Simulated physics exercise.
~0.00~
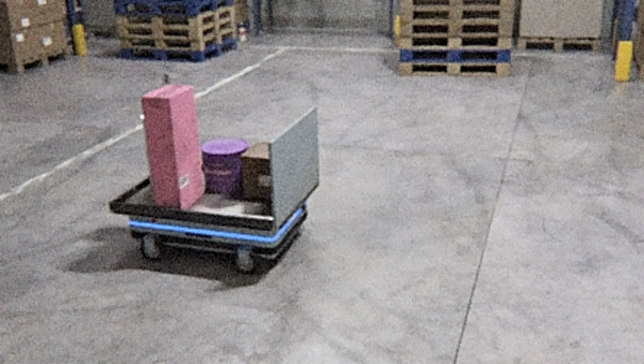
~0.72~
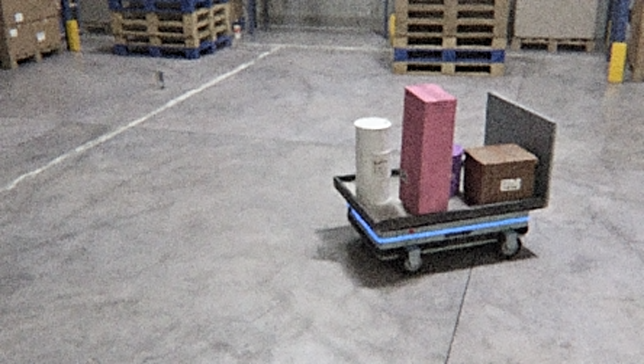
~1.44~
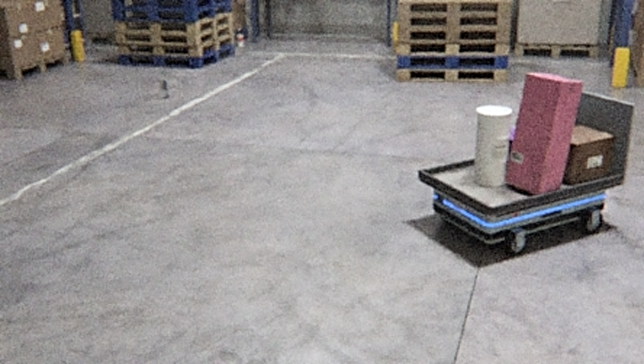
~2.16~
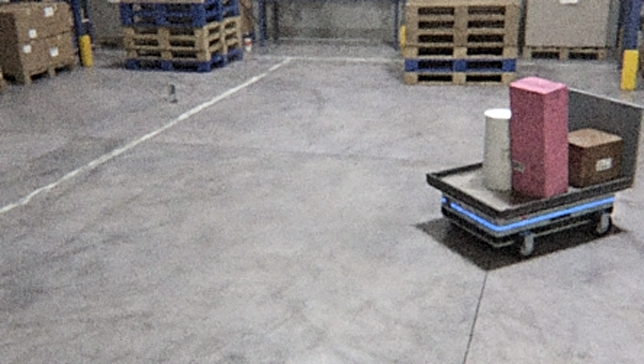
The video shows a low robot cart carrying a tall pink box, a white canister, a purple pail and a brown tote rightward across a warehouse floor, turning as it goes; the pink box leans as the cart stops, then settles upright with the load still aboard.
